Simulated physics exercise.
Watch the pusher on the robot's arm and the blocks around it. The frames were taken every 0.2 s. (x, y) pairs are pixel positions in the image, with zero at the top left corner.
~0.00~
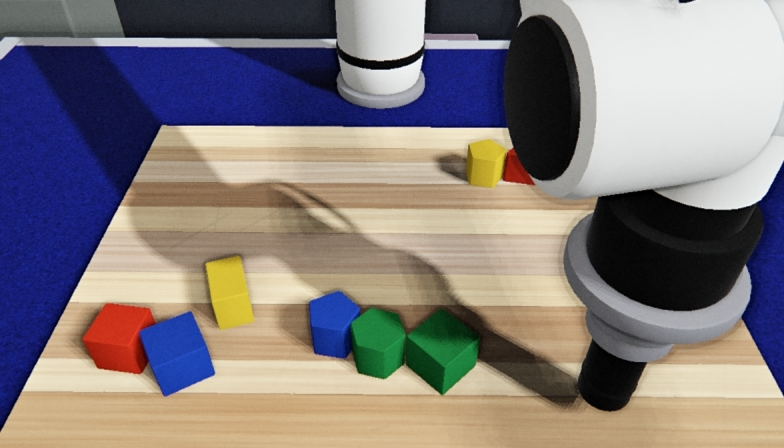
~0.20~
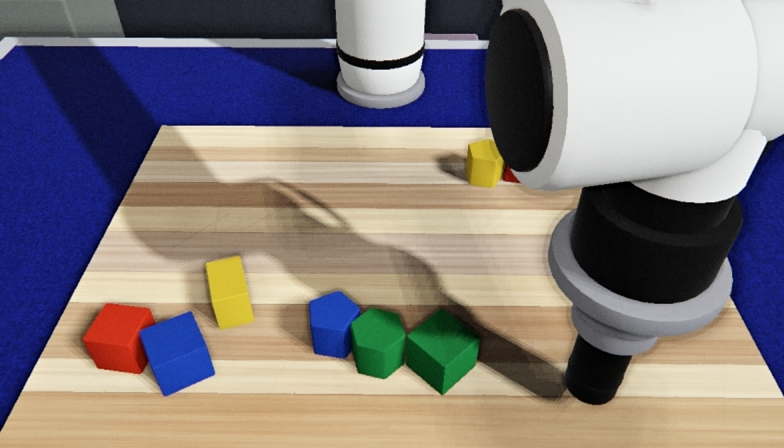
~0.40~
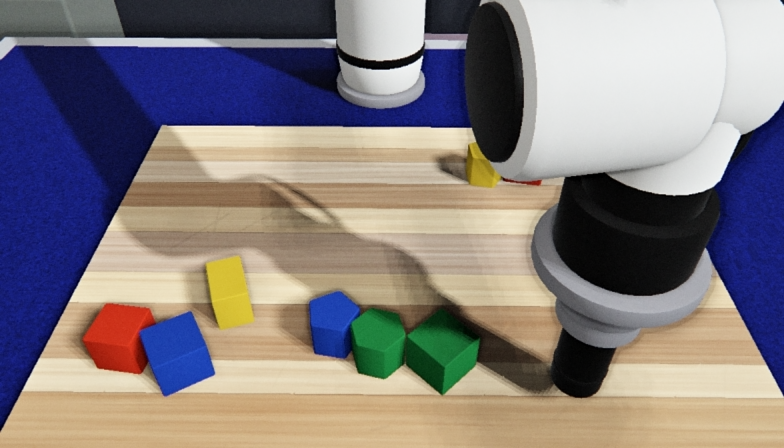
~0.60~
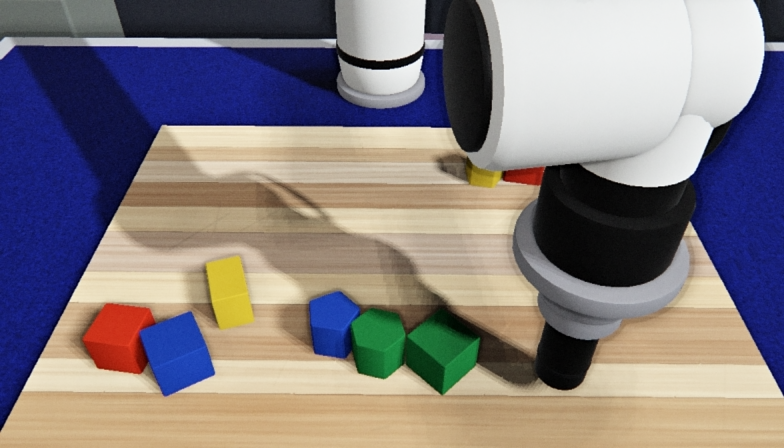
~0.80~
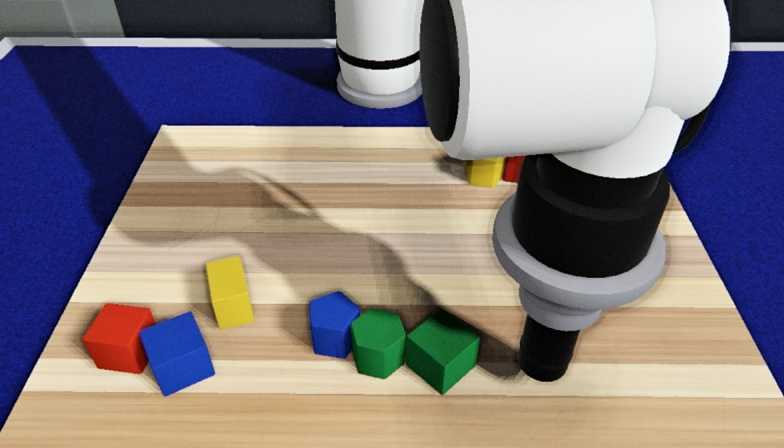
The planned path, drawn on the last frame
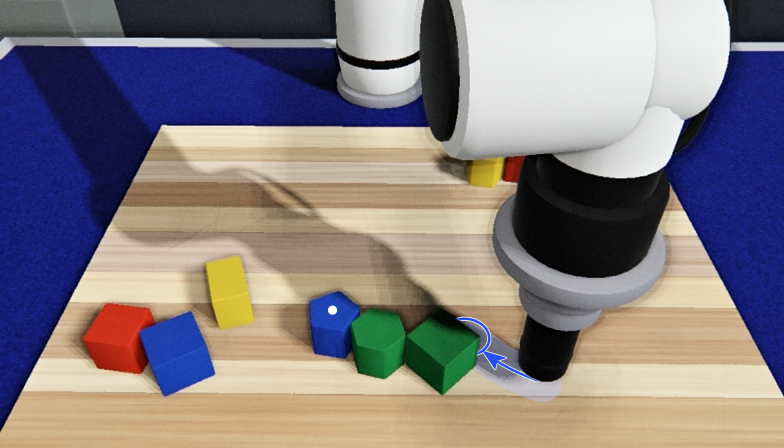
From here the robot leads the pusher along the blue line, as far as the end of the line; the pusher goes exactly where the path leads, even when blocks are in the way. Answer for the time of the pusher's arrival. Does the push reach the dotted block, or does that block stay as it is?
Here's my answer: The dotted block remains in position.
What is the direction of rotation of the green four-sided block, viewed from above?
Looking down: Anticlockwise.
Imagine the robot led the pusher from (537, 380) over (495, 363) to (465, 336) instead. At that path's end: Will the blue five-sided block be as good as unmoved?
That would be a yes.
The line goes from (537, 380) by way of (497, 361) to (467, 336); the dot is on the blue five-sided block.
What follows on the original path. Halfway along, pusher at (500, 343); nothing pushed yet.
At the end, pusher at (469, 318); blue five-sided block unmoved; green hexagon at (371, 332), turned 15° clockwise; green four-sided block at (423, 331), turned 45° anticlockwise.
